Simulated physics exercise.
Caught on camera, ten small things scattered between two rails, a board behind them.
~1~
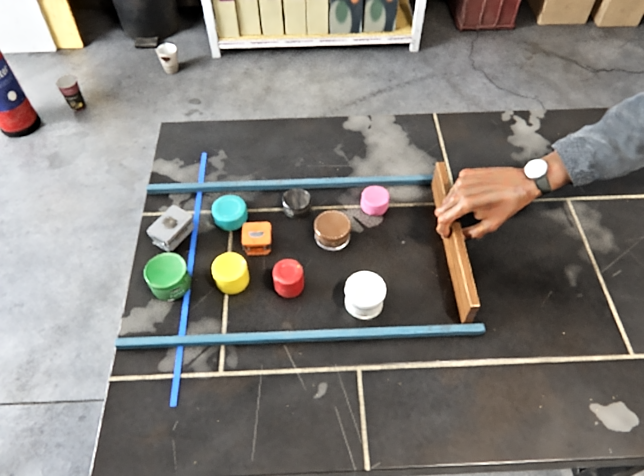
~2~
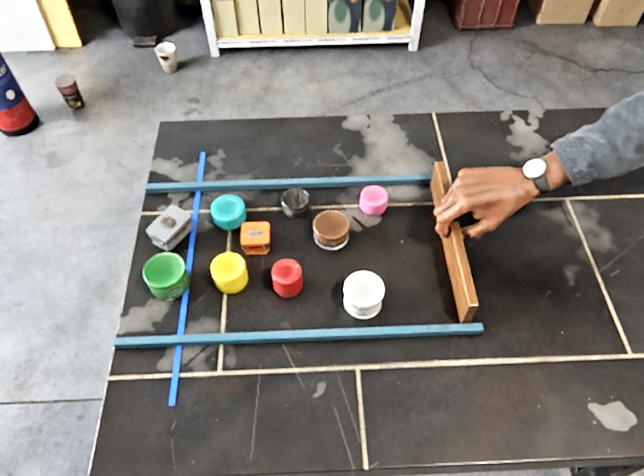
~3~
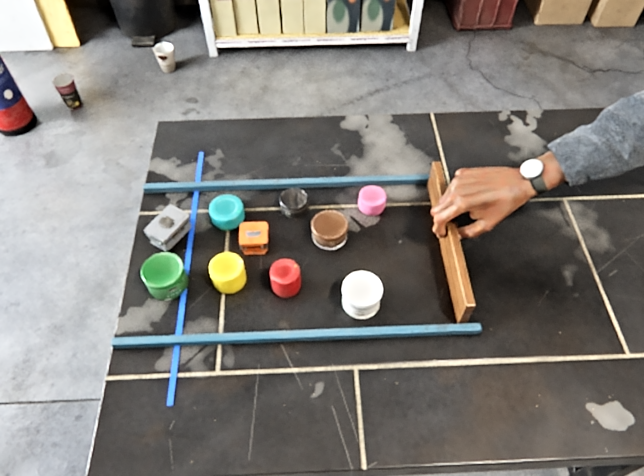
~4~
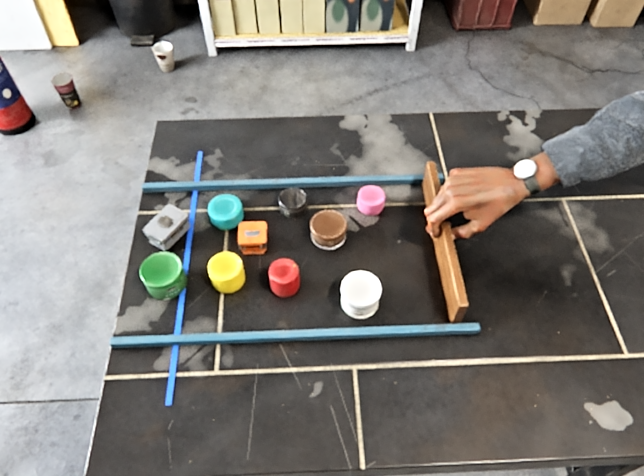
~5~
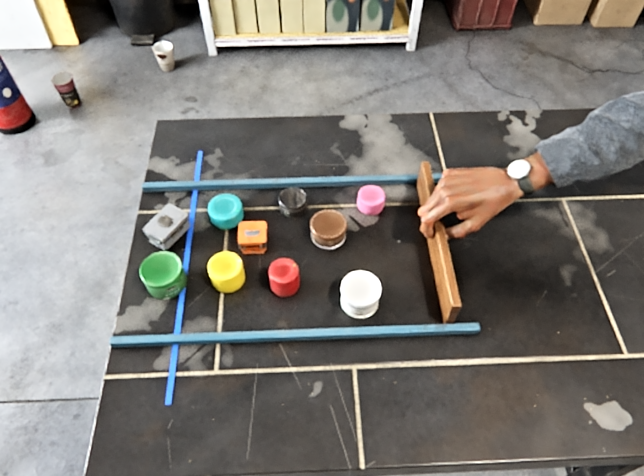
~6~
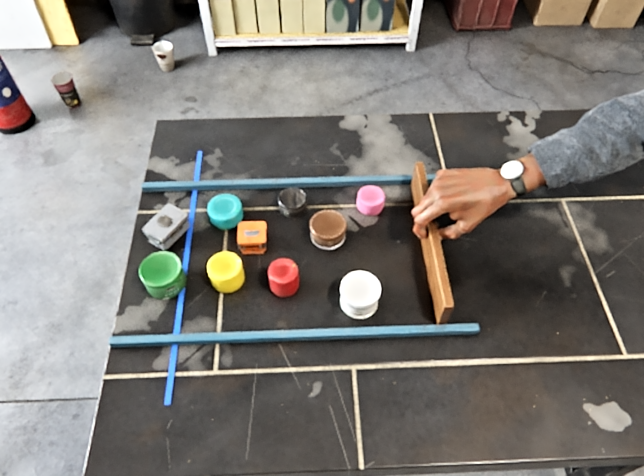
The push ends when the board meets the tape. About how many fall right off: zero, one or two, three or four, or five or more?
Outcome: The number that fall off is one or two.
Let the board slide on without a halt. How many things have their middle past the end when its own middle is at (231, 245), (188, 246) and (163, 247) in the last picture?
Place by place, 0, 2 and 5.
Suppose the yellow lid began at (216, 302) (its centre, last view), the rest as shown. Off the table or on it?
From there it remains up.
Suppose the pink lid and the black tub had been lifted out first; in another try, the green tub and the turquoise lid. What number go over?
The counts: 1 and 0.
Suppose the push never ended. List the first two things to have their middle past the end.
Earliest first: The green tub, then the grey case.
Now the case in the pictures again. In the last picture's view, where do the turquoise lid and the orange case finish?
The turquoise lid stops around (146, 220); the orange case around (139, 254).
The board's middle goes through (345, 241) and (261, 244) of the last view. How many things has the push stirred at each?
The counts are 3 and 8.
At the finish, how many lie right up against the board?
It touches 4.
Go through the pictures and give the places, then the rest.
In the first picture, grey case (172, 229); green tub (169, 277); turquoise lid (230, 213); board (453, 238); tape (191, 259).
In the second picture, green tub (167, 277); white tin (363, 295).
In the third picture, turquoise lid (227, 212); red lid (286, 278).
In the fourth picture, grey case (168, 228); board (442, 238).
In the fifth picture, green tub (164, 276); brown pot (329, 229).
In the sixth picture, grey case (168, 228); green tub (164, 276); turquoise lid (226, 212); board (430, 238); tape (186, 257).
A little later, none off yet; grey case at rest near (168, 228); green tub at rest near (164, 276); turquoise lid at rest near (226, 212).
Next, none off yet; grey case at rest near (168, 228); green tub at rest near (164, 276); turquoise lid shifted a little near (206, 216).
When it is over, the number that fall off is one or two; down, green tub and grey case.
